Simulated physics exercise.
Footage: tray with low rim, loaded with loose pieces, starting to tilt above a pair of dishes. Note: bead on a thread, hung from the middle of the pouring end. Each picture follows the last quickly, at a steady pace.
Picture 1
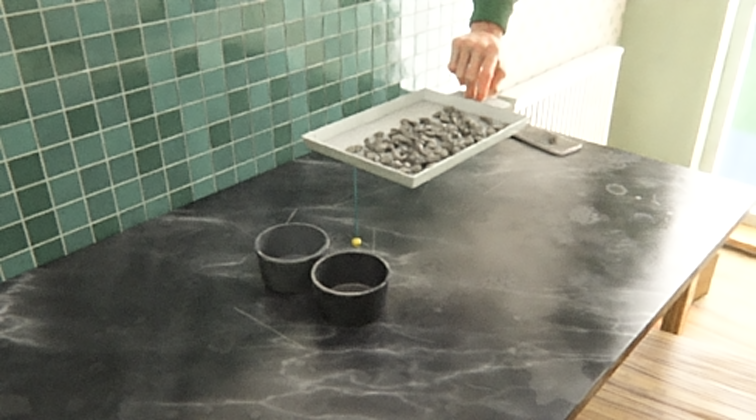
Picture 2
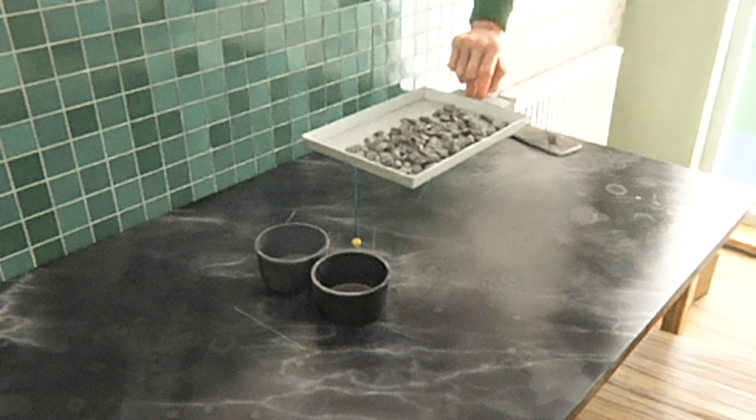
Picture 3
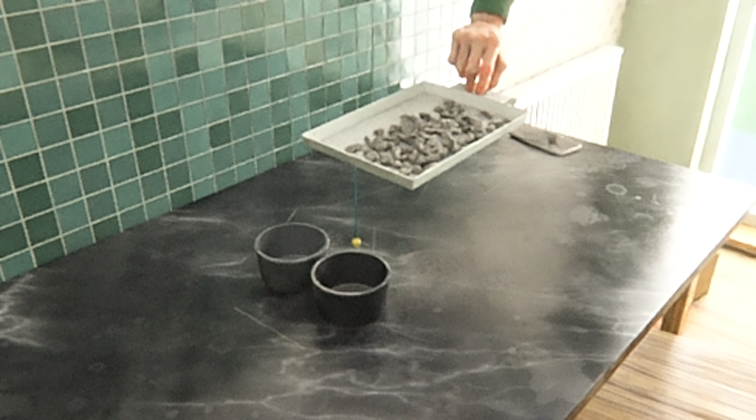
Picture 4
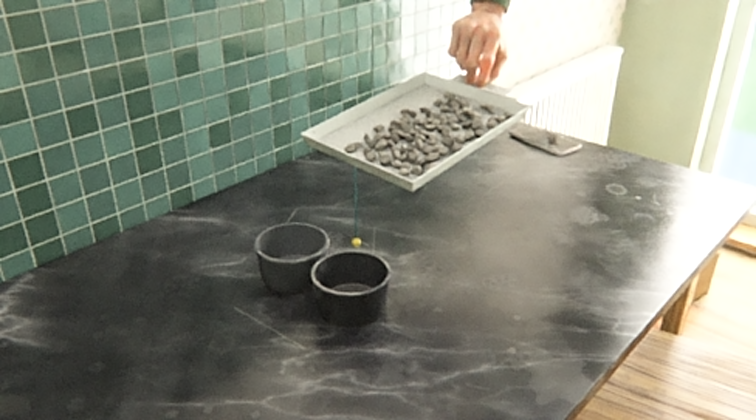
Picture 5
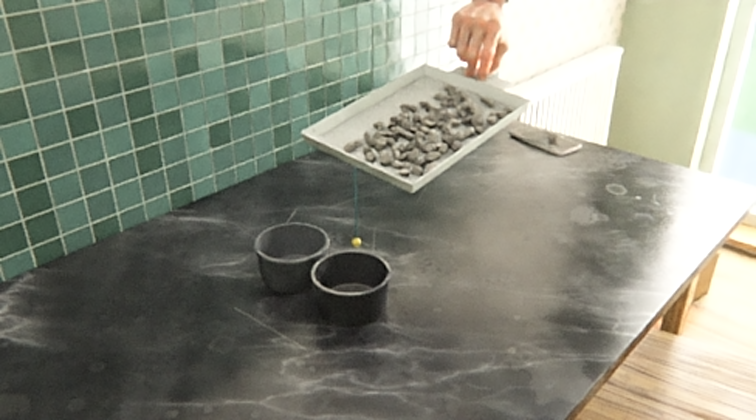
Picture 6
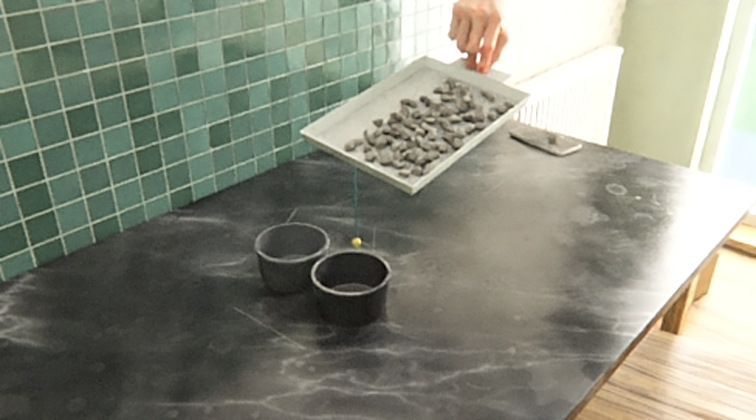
On a dark marbled counter, a hand slowly tilts a tray of gravel above two dishes.
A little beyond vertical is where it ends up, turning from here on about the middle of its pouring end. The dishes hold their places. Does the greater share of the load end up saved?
No.
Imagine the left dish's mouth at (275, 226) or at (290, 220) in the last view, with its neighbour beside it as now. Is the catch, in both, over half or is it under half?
Result, first place: Not as much as half; second place: Not as much as half.
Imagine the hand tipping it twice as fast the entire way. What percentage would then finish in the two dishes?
Estimate: Around 20%.
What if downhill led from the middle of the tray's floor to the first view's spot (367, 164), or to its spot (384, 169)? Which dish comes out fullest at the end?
Taking them in order: Right side, followed by right side.
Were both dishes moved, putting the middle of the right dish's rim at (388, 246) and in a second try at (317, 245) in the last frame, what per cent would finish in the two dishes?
It comes to near 0 per cent the first time and near 0 per cent the second time.
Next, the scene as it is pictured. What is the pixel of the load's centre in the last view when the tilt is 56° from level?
Somewhere about (412, 152).
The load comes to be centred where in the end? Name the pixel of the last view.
Last view, resting centre - approx. (395, 323).
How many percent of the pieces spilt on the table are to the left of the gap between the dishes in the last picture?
It works out to some 0 per cent.
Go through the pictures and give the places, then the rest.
In the first frame, corners of the pouring end at (308, 136) and (413, 174), level; middle of the load at (424, 139), bits of gravel; left dish at (266, 269); right dish at (325, 302); bead on its thread at (357, 242).
In the second frame, corners of the pouring end at (308, 135) and (413, 175), level; middle of the load at (424, 138).
In the third frame, corners of the pouring end at (307, 134) and (412, 176), tipped barely, lowest at the right corner; middle of the load at (425, 136).
In the fourth frame, corners of the pouring end at (307, 133) and (412, 178), tipped a little, lowest at the right corner; middle of the load at (425, 133).
In the fifth frame, corners of the pouring end at (307, 132) and (412, 181), tipped a little, lowest at the right corner; middle of the load at (425, 130).
In the sixth frame, corners of the pouring end at (306, 131) and (412, 183), tipped a little, lowest at the right corner; middle of the load at (425, 127); left dish at (266, 269); right dish at (325, 302).
Soon, tray tipped steeply; all on the tray.
A while on, tray tipped right over; a small part on the tray; about a quarter in the right dish; about two thirds outside both; a small part in the air.
Towards the end, tray tipped past a quarter turn; about a quarter in the right dish; about two thirds outside both.
Finally, tray tipped past a quarter turn; about a quarter in the right dish; none in the left dish; about two thirds outside both.
